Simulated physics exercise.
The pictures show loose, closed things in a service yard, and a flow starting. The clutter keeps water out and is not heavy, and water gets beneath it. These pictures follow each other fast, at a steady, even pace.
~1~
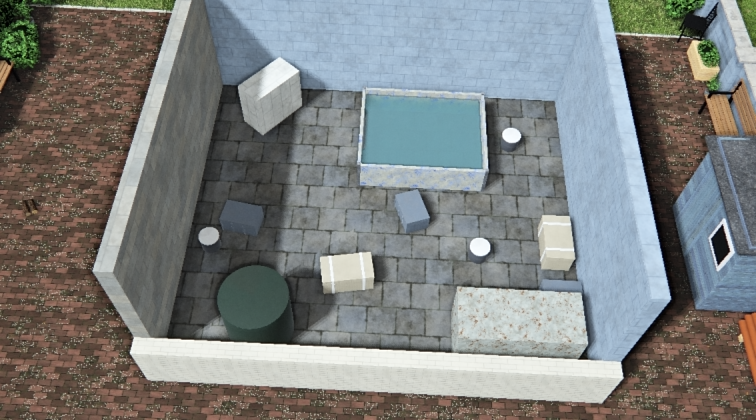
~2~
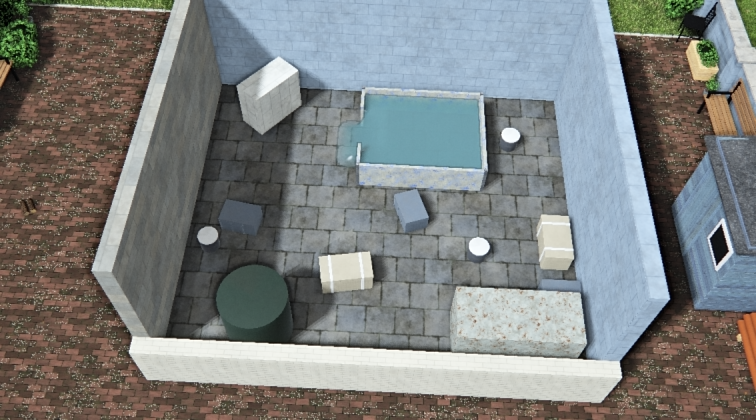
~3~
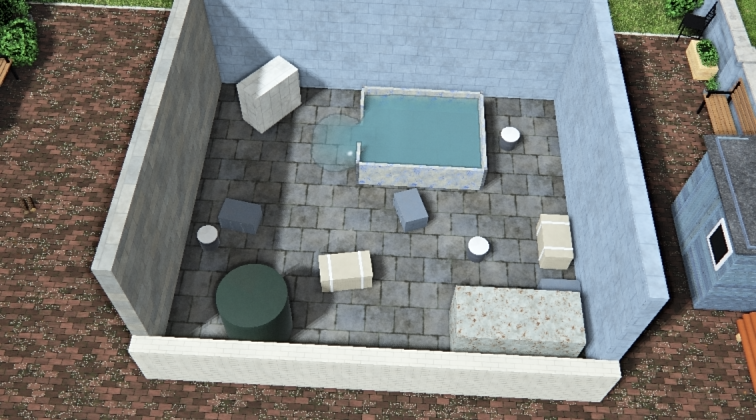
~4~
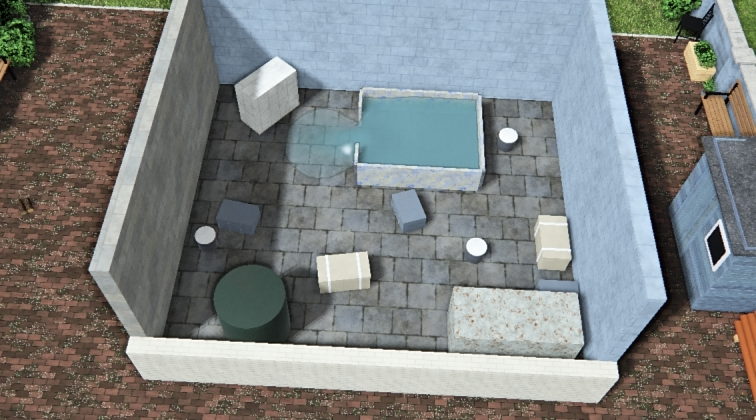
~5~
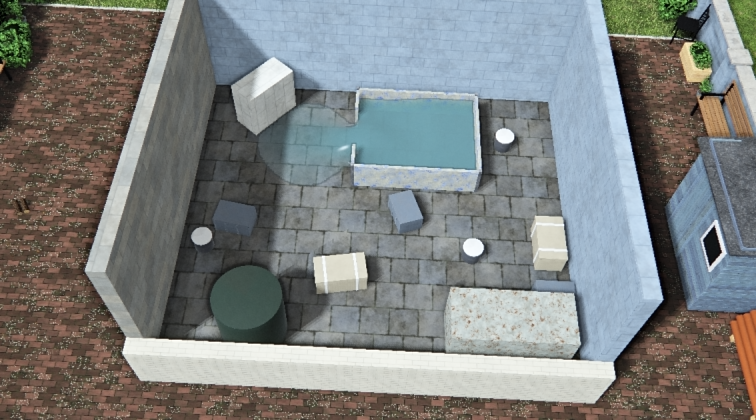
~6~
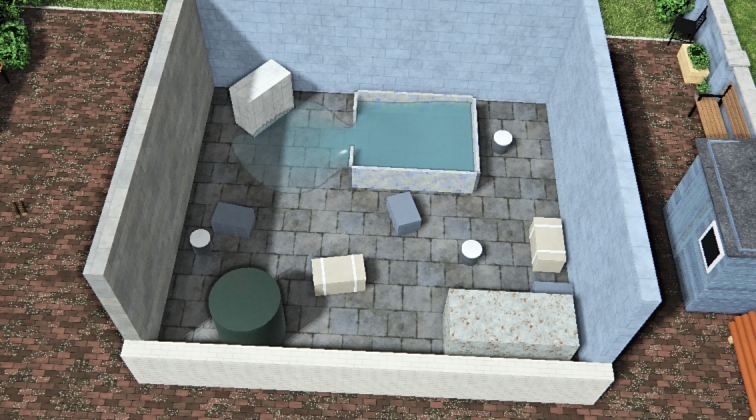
Walled service yard with scattered blocks and containers, water pouring from the left side of a raised tank and spreading across paving.
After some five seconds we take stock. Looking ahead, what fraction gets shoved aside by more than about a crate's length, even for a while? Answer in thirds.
Less than a third.
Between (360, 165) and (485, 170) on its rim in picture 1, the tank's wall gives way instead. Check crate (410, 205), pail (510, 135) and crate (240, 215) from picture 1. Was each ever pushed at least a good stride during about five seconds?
Lab note - in sequence: Made it that far; never that far; never that far.
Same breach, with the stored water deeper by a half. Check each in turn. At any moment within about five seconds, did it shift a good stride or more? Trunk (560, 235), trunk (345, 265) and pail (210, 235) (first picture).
In turn: Never so far, no, that far or more.
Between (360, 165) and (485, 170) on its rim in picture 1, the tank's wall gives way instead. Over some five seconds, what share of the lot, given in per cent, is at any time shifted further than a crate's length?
I'd say around 80 per cent.
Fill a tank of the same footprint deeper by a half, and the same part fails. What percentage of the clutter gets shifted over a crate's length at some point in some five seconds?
Roughly 20 per cent of them.
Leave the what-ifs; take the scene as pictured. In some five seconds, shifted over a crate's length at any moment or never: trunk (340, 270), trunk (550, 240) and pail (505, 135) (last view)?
Never got far, then never got far, then never got far.
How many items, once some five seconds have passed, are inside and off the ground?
1.
A moment on, 0 of 8 are well off their spots; 0 afloat.
Next, 0 of 8 are well off their spots; 0 afloat.
Later, 1 of 8 are well off their spots; 1 afloat.
In the end, 2 of 8 are well off their spots, and 2 have been at some point; 1 afloat.
